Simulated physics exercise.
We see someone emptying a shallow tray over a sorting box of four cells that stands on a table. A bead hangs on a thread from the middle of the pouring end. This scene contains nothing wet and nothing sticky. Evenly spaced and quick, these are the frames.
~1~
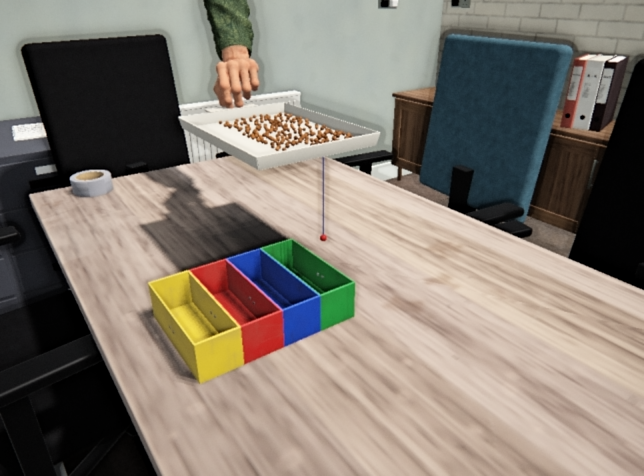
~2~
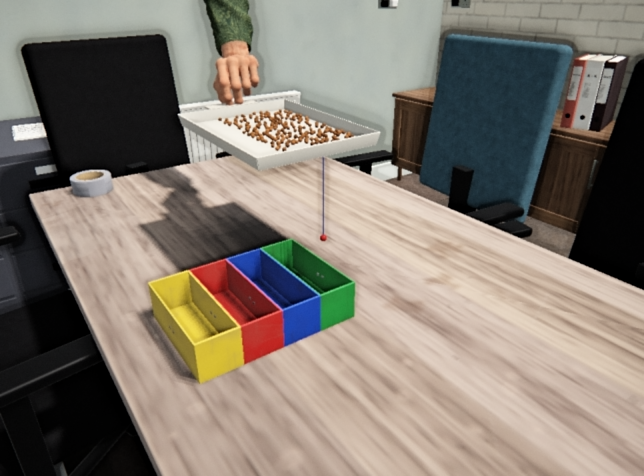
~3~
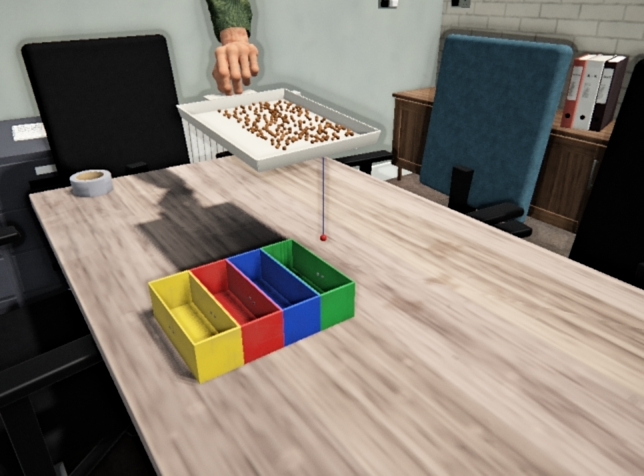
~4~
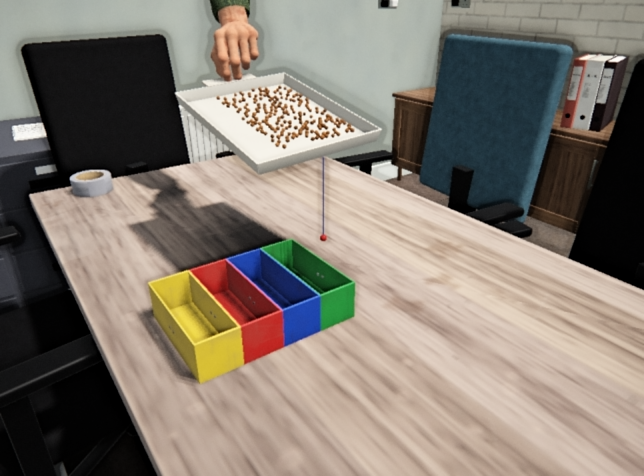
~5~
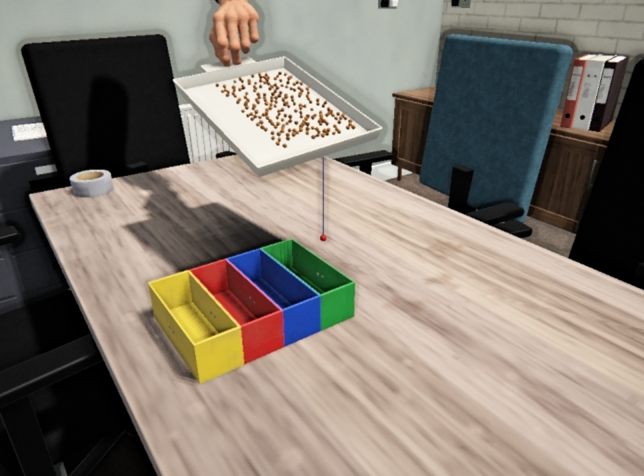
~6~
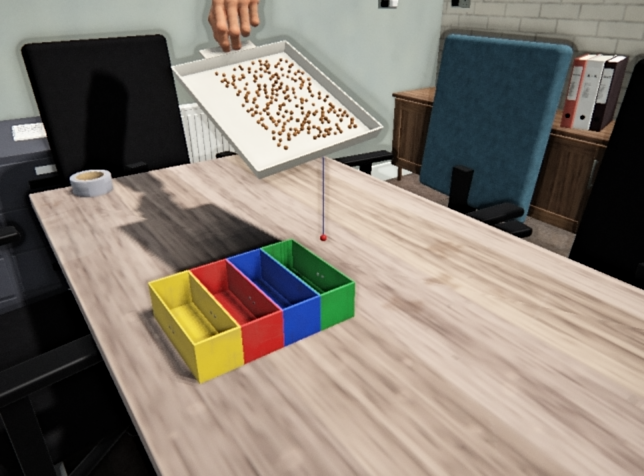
A hand raising the back of a shallow tray of small brown balls, tilting it above a four-coloured sorting box on a table.
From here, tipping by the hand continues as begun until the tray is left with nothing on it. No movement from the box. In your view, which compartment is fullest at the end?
Fullest: The blue compartment.
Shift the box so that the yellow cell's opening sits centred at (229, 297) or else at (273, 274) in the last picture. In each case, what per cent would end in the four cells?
Close to 100 %, followed by close to 90 %.
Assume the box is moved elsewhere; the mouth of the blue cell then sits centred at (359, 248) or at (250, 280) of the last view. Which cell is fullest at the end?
The cell in yellow first, green second.
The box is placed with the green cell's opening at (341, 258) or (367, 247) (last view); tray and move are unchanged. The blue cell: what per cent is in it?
The first try gives 30 per cent, the second 10 per cent.
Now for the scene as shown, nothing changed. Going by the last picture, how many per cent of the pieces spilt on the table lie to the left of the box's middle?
Left share: Close to 0 %.
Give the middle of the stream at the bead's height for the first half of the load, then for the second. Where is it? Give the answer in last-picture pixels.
Roughly at (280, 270) first, and then at (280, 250).
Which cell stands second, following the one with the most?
The second spot goes to the green one.
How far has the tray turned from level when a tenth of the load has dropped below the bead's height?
75°, roughly.
Soon, tray tipped steeply; most on the tray; a stray few in the blue cell; about a quarter falling or outside the box.
A while on, tray tipped past a quarter turn; about a third on the tray; about a third in the blue cell; a small part in the green cell; a stray few in the red cell; about a quarter falling or outside the box.
Towards the end, tray tipped past a quarter turn; about two thirds in the blue cell; about a third in the green cell; a stray few in the red cell; a small part falling or outside the box.
Finally, tray tipped past a quarter turn; about two thirds in the blue cell; about a third in the green cell; a stray few in the red cell; none in the yellow cell; a small part outside the box.
